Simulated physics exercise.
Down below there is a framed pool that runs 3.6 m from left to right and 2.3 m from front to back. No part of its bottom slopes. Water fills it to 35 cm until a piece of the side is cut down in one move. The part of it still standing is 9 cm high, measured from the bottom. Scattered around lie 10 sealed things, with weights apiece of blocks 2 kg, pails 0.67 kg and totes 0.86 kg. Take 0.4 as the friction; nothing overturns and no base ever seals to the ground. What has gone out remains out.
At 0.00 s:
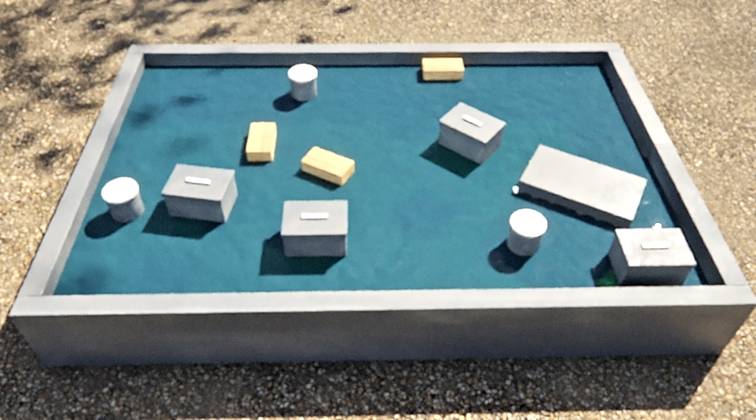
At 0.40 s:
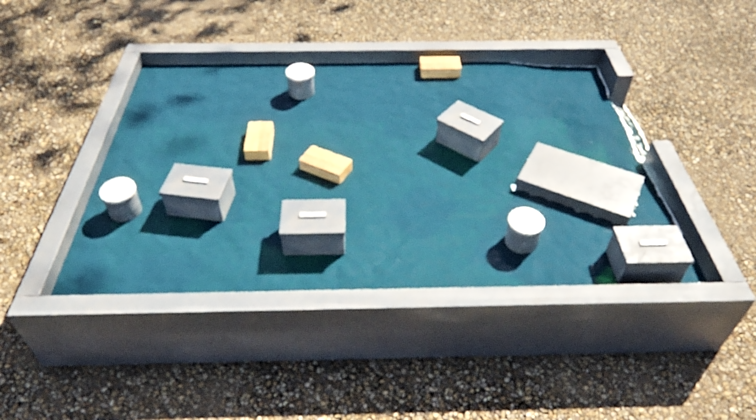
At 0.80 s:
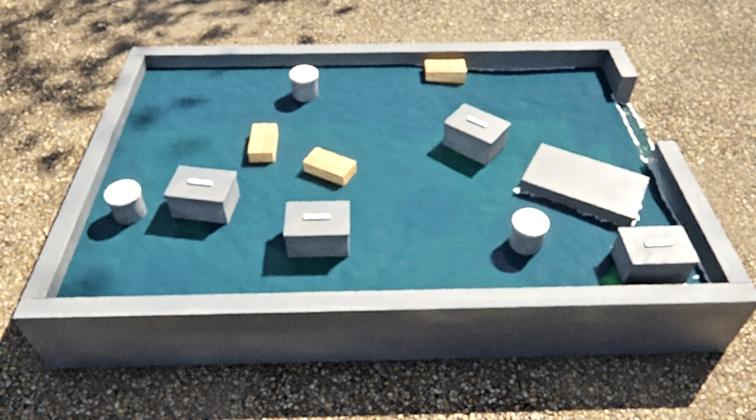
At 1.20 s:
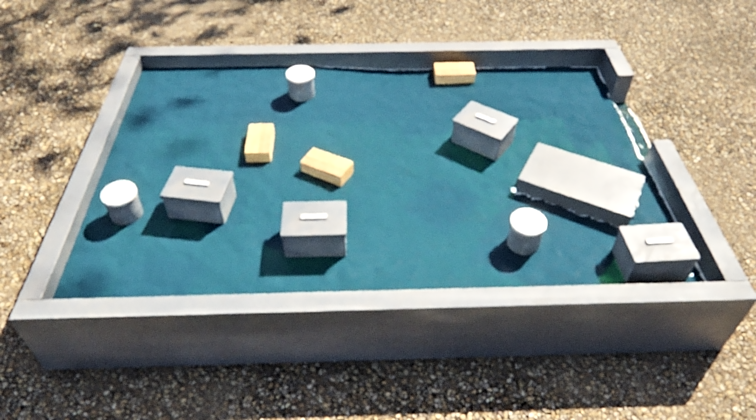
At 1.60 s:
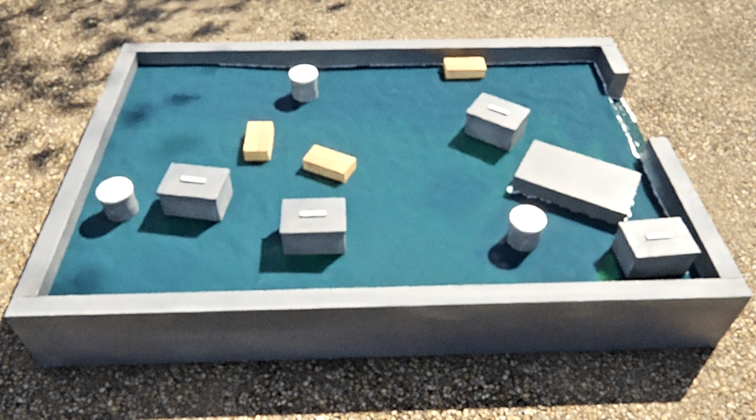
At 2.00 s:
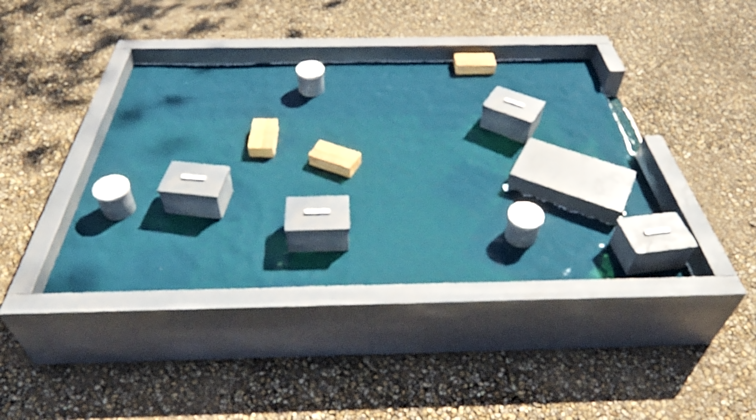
Part of the right wall opens, and a gray box and yellow block drift right.
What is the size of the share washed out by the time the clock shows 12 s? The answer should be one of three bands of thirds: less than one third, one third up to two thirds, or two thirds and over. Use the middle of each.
It falls in the band less than one third.
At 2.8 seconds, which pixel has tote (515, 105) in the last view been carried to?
About (560, 102), give or take.
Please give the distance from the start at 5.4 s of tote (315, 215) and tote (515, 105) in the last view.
Log: Item 1 at 20 cm, item 2 washed out.
After 2.8 s 0 of 10 are out; 10 afloat.
After 5.4 s 1 of 10 are out; 9 afloat.
After 8.0 s 2 of 10 are out; 8 afloat.
After 12.0 s 2 of 10 are out; 8 afloat.
